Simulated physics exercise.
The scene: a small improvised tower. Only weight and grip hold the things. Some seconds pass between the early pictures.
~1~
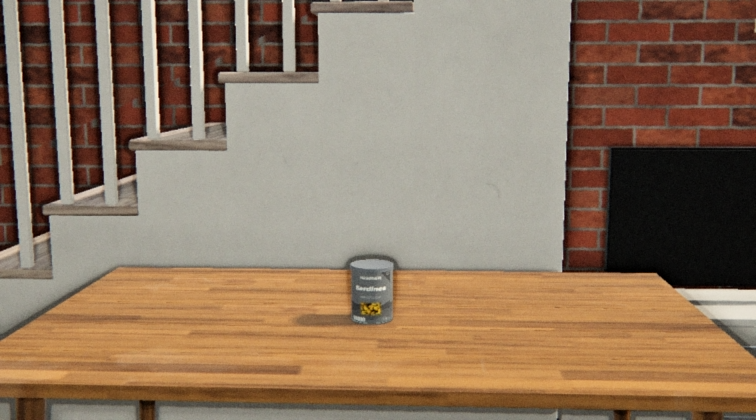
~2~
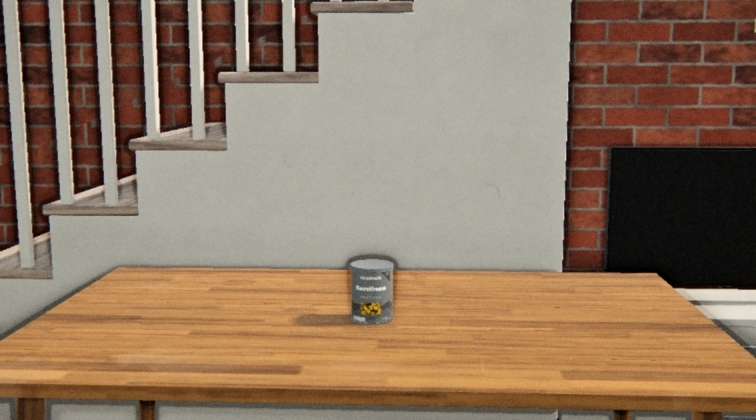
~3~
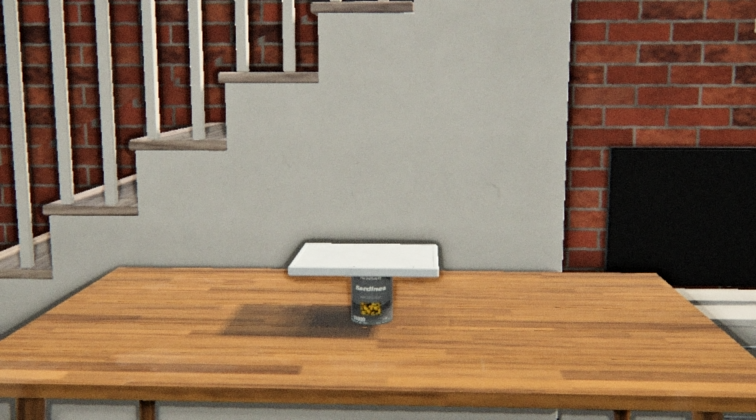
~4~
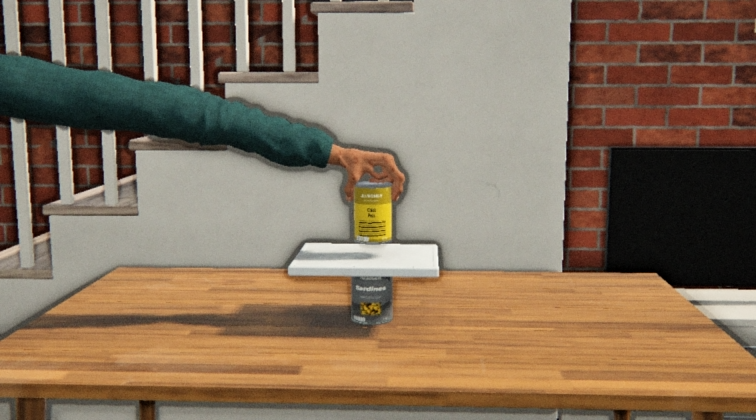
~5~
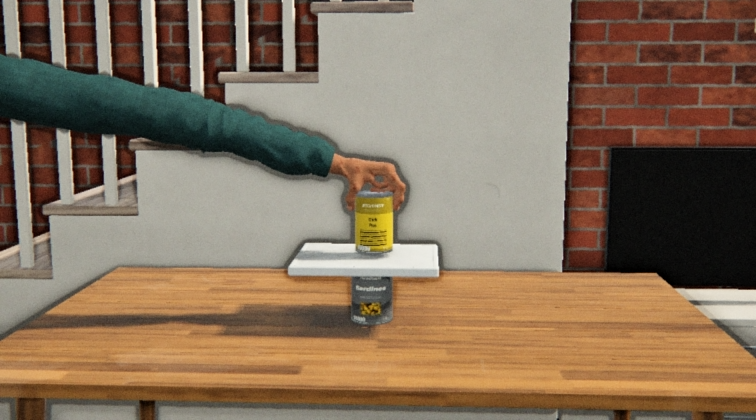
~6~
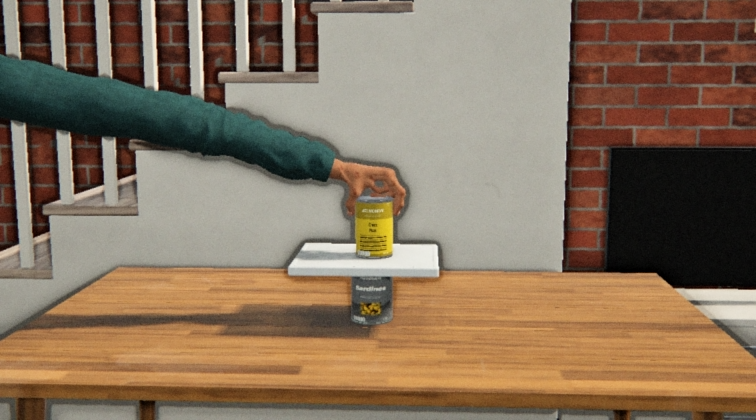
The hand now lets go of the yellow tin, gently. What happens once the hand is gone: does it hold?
Outcome: The stack stays up.
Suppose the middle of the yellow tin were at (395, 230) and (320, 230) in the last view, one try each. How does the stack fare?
First try: It stays up; second try: It comes apart.
Then, 0.30 s later than the last frame, all is still.
Then, 0.70 s later than the last frame, yellow tin resting near (374, 227).
When it is over, all 3 as before. End places, in pixels of the last picture, yellow tin near (374, 227). The stack keeps its balance.
